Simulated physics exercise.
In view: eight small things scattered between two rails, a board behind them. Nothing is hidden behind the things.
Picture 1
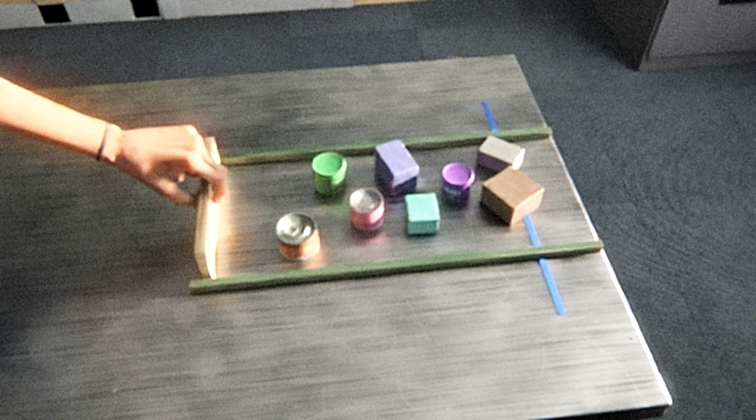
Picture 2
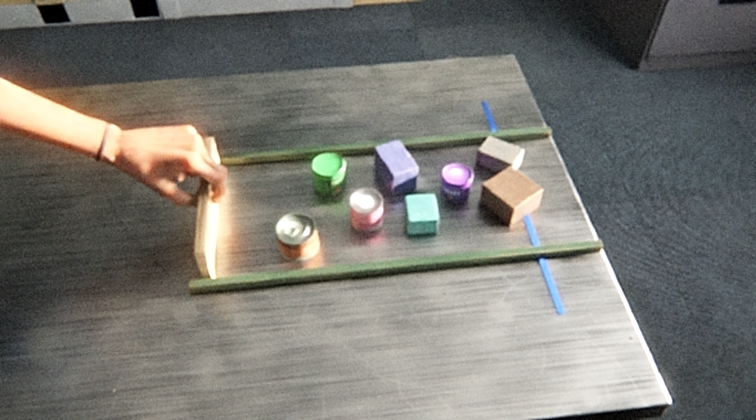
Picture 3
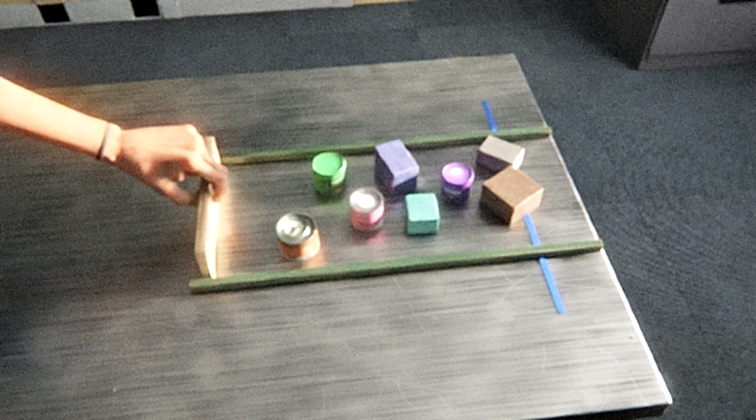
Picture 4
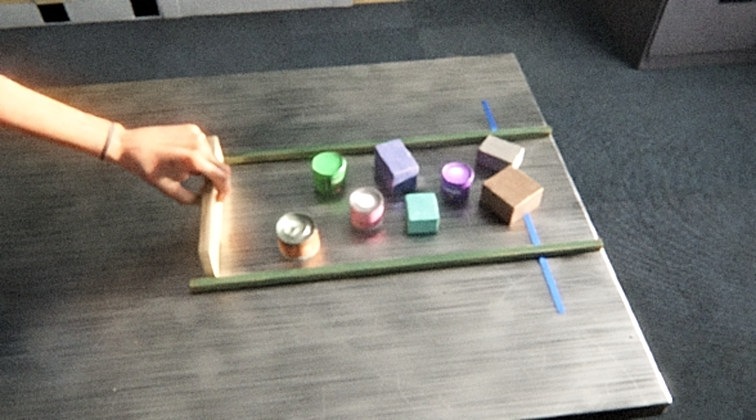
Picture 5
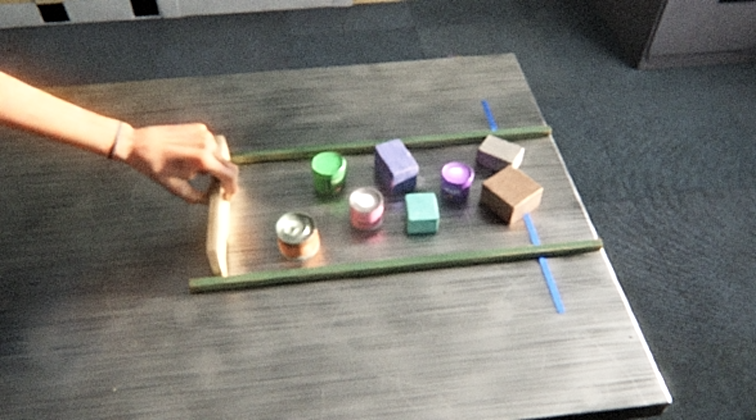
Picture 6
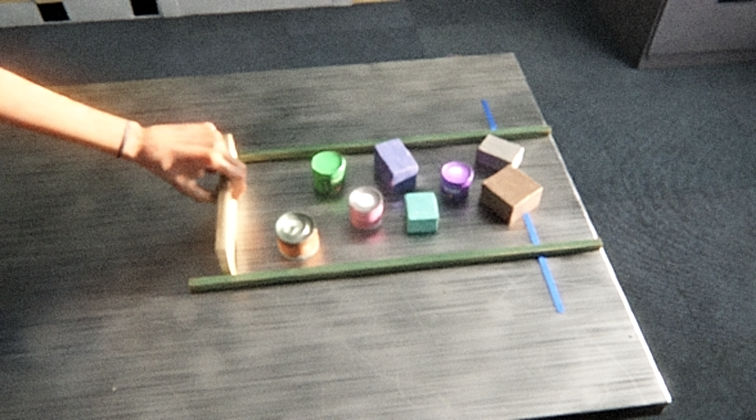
A hand holds a board between two rails, then slides it slightly right toward scattered objects.
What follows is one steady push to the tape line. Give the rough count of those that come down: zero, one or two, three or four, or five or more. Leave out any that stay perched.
In the end the number that fall off is one or two.
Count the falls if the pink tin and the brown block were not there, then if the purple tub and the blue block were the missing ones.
First 1, then 1.
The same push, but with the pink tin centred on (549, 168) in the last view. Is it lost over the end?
From there it tumbles off.
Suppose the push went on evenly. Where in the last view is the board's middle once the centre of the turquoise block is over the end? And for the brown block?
At (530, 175) for the turquoise block; at (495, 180) for the brown block.
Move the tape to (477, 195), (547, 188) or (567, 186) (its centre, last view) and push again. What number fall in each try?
In that order 0, 5 and 8.
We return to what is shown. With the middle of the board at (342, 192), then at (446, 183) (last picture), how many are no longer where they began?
First 3, then 8.
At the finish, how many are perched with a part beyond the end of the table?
It comes to 2.
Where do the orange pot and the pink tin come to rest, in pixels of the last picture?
The orange pot at (551, 217), the pink tin at (537, 190).
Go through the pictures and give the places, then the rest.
In the first frame, grey block (500, 156); brown block (511, 195); purple tub (457, 183); board (209, 205); tape (518, 193).
In the second frame, brown block (511, 195); pink tin (366, 210).
In the third frame, purple tub (457, 183); blue block (396, 167).
In the fourth frame, grey block (500, 155); board (212, 204).
In the fifth frame, brown block (511, 194); orange pot (297, 236).
In the sixth frame, grey block (499, 155); brown block (510, 194); purple tub (456, 182); board (227, 202); tape (517, 191).
Soon after, none off yet; grey block at rest near (499, 155); brown block at rest near (510, 194); purple tub at rest near (456, 182).
After that, none off yet; grey block moving near (504, 154); brown block displaced a little near (525, 195); purple tub displaced about its own width near (484, 179).
In the end, the number that fall off is one or two; gone, brown block and grey block.
